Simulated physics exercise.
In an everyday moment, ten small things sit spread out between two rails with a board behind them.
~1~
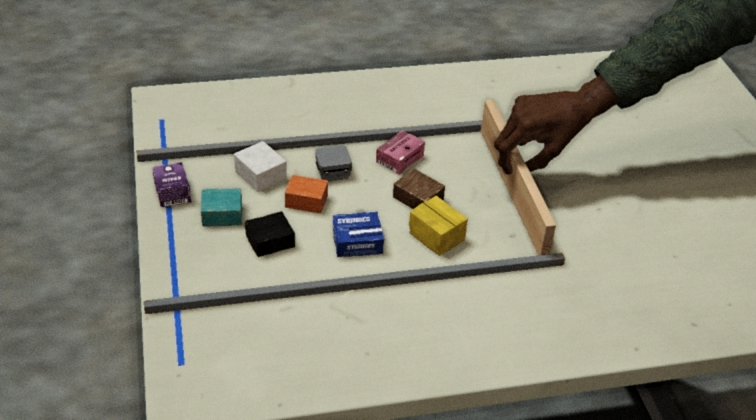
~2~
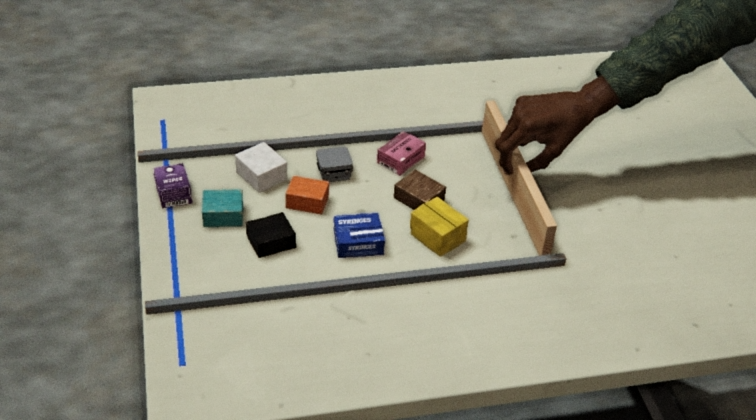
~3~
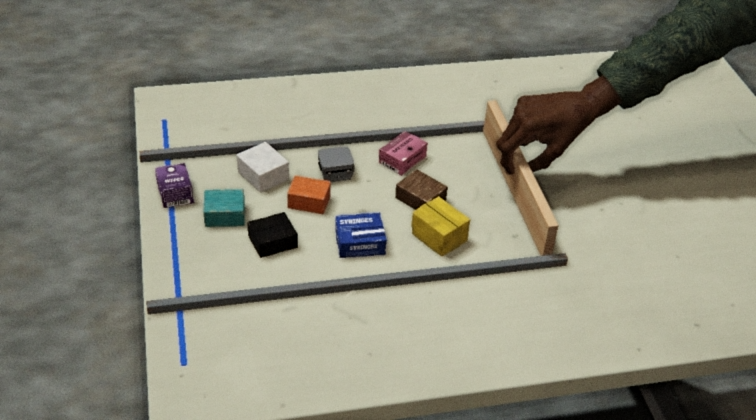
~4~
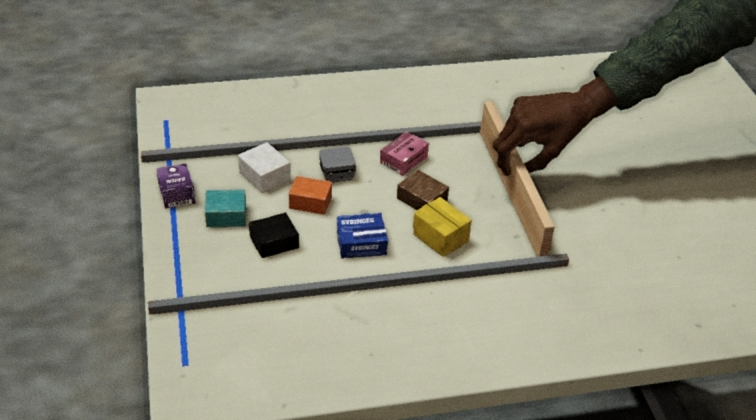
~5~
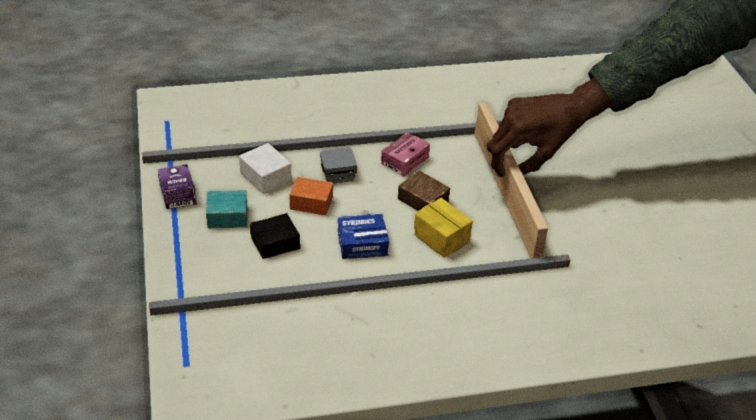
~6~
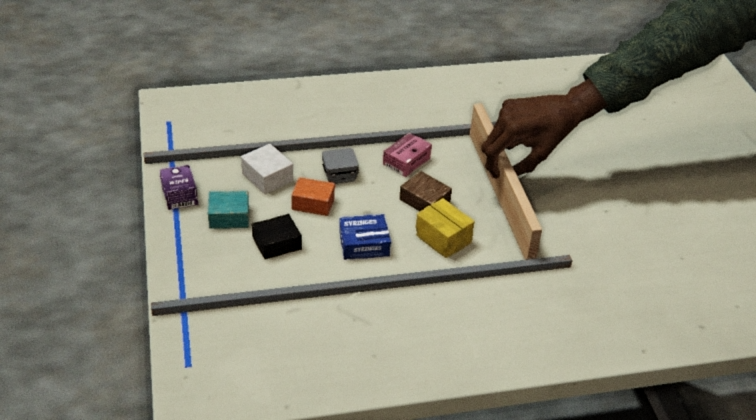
On a pale tabletop, small colored boxes and blocks sat still between two gray rails near a blue tape line, while a hand on the right slid a wooden board slightly left toward them.
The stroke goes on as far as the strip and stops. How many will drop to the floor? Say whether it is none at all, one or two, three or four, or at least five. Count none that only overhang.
I would say at least five.
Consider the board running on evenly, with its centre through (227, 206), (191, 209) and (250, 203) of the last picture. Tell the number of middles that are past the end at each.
4, 7, 2.
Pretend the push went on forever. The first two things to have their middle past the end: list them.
Earliest first: Purple box, black box.
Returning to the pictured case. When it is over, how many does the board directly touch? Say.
3 in contact.
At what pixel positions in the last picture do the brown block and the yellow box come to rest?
I'd put one at around (158, 213) and the other at around (158, 252).
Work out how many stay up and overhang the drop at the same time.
The tally is 3.
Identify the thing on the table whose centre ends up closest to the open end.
It's the pink box.
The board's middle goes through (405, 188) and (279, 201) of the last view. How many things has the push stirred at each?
I get 5 at the one place and 10 at the other.
Soon after, none off yet; purple box at rest near (179, 187); turquoise block at rest near (229, 210); black box at rest near (277, 236).
After that, none off yet; purple box displaced about its own width near (149, 195); turquoise block displaced about its own width near (187, 214); black box displaced well along near (180, 245).
In the end, the number that fall off is five or more; gone, blue box, grey case, orange block, white block, black box, turquoise block and purple box.
